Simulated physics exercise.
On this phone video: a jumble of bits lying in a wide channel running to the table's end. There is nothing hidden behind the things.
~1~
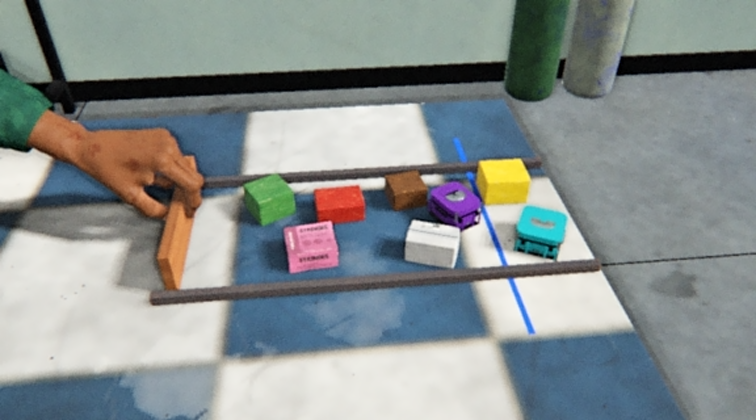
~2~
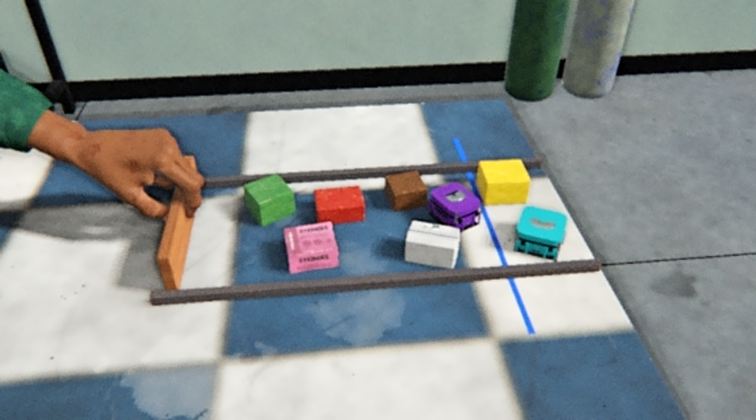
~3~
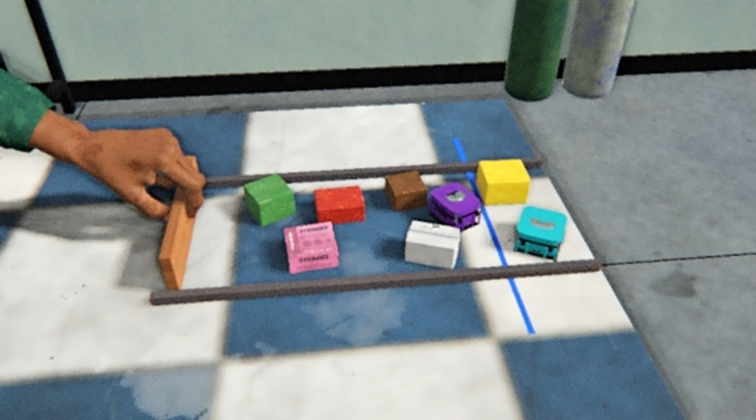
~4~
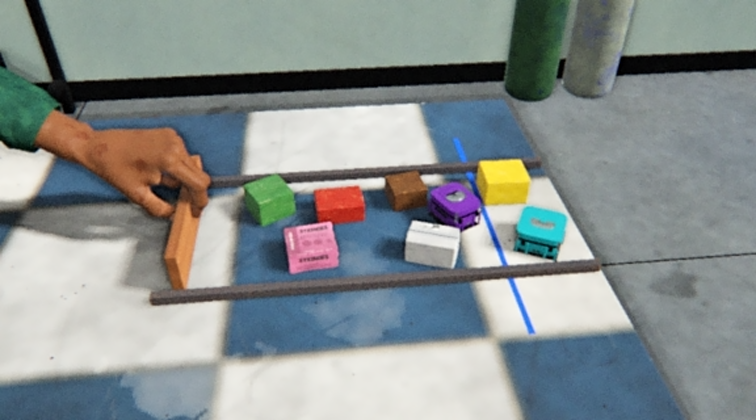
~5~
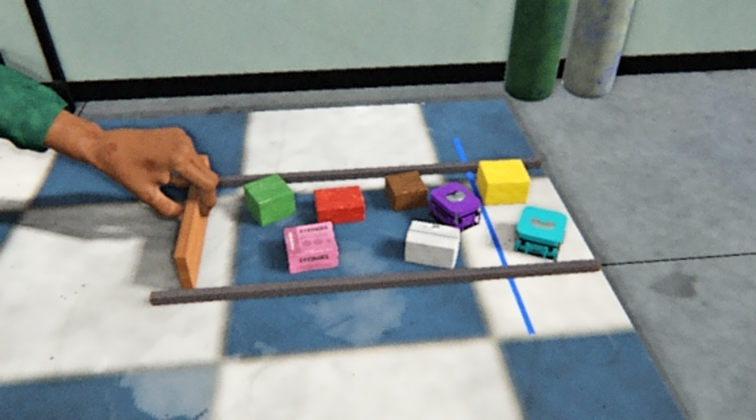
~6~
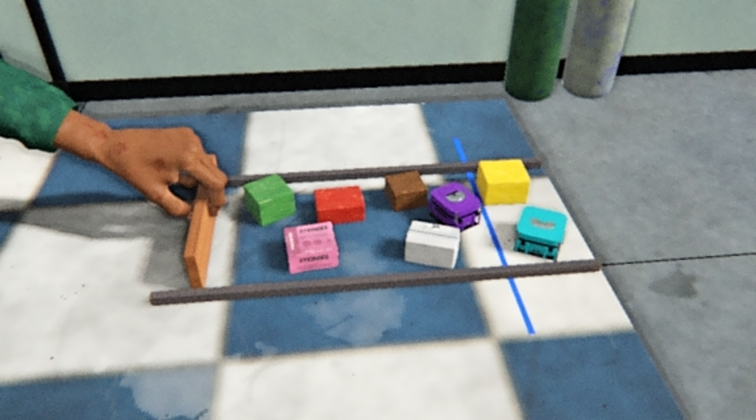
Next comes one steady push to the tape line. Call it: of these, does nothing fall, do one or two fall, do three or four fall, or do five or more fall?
Three or four fall.
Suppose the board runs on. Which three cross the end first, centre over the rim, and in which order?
Earliest first: The yellow block, then the turquoise case, then the brown block.
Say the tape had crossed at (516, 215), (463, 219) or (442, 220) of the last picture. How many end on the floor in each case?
In order, 6, 2 and 1.
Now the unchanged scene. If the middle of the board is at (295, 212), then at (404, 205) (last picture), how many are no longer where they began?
Tally at point one: 3; at point two: 7.
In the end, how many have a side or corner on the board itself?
It is in contact with 2.
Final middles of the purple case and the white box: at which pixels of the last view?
I'd put one close to (558, 215) and the other close to (574, 241).
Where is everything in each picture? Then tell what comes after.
The first picture shows turquoise case (541, 232); yellow block (503, 182); purple case (455, 208); board (181, 220); tape (486, 217).
The second picture shows yellow block (503, 183); white box (433, 245).
The third picture shows purple case (455, 208); green block (270, 200).
The fourth picture shows turquoise case (541, 233); brown block (406, 191).
The fifth picture shows yellow block (503, 183); board (196, 219).
The sixth picture shows turquoise case (541, 233); yellow block (503, 183); purple case (455, 208); board (205, 218); tape (486, 217).
Soon after, none off yet; turquoise case at rest near (541, 233); yellow block at rest near (503, 183); purple case at rest near (456, 208).
At rest, the number that fall off is three or four; fallen, brown block, yellow block and turquoise case.
